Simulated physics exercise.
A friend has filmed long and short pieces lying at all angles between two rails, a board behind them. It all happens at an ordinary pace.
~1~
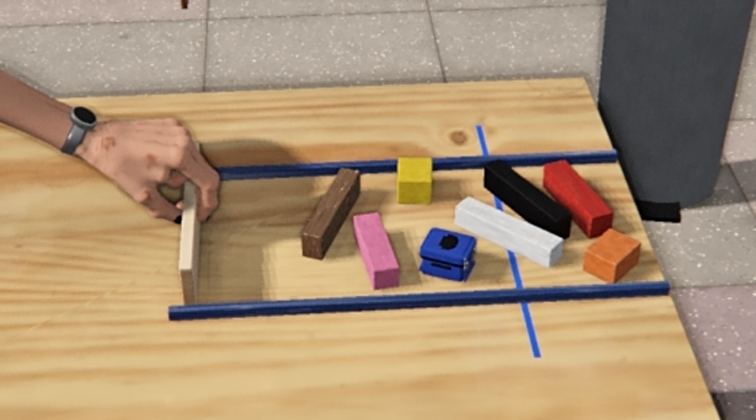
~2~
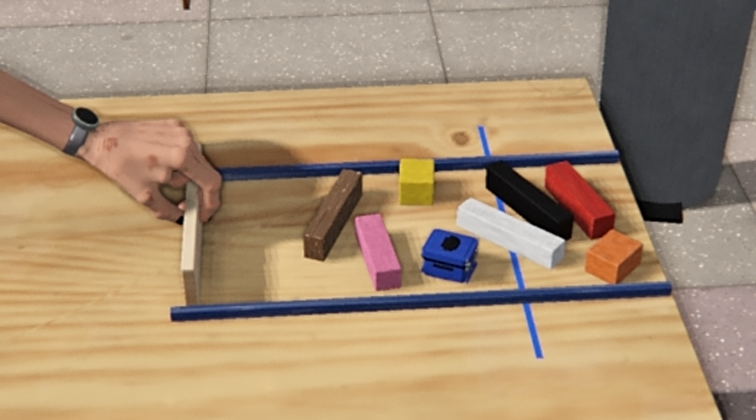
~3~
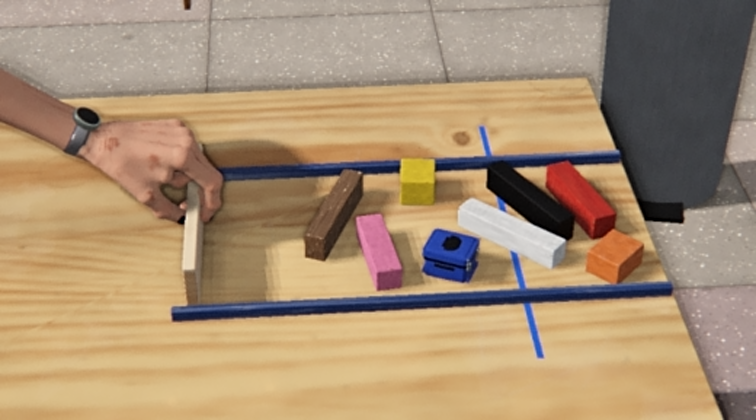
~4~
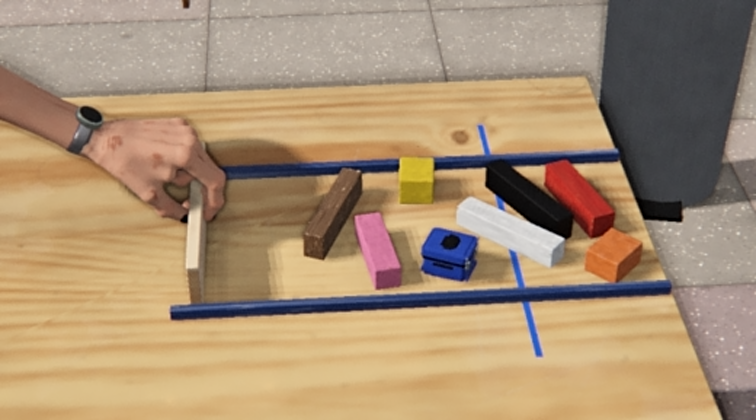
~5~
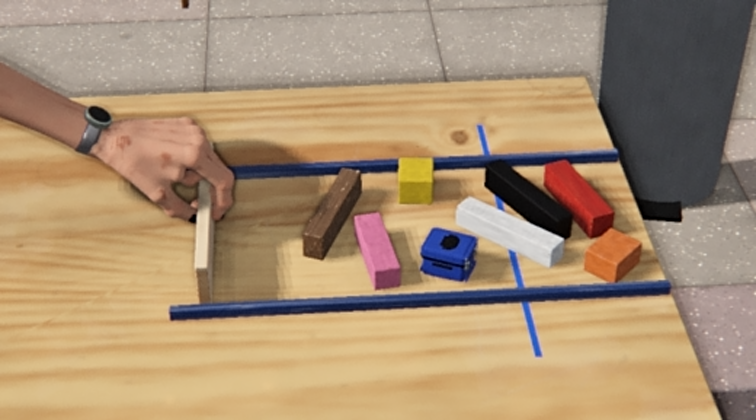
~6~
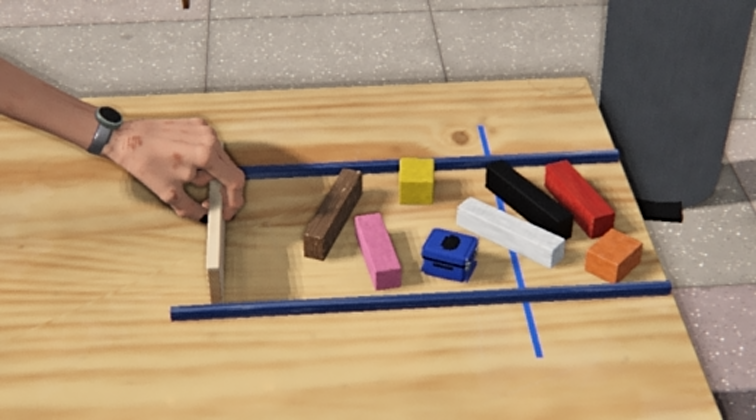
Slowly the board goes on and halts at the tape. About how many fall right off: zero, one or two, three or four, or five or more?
As it turns out, the number that fall off is zero.
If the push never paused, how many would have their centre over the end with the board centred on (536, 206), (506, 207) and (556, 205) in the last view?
Past the end: 0, 0 and 2.
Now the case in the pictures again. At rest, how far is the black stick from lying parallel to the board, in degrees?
Some 15 degrees.
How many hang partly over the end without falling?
The number is 0.
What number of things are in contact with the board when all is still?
In contact: 2.
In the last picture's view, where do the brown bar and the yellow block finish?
The brown bar stops around (514, 204); the yellow block around (534, 173).
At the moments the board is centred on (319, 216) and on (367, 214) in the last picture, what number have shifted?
The counts are 1 and 2.
A little later, none off yet; orange block at rest near (614, 257); red bar at rest near (579, 199); black stick at rest near (528, 201).
When it is over, the number that fall off is zero.
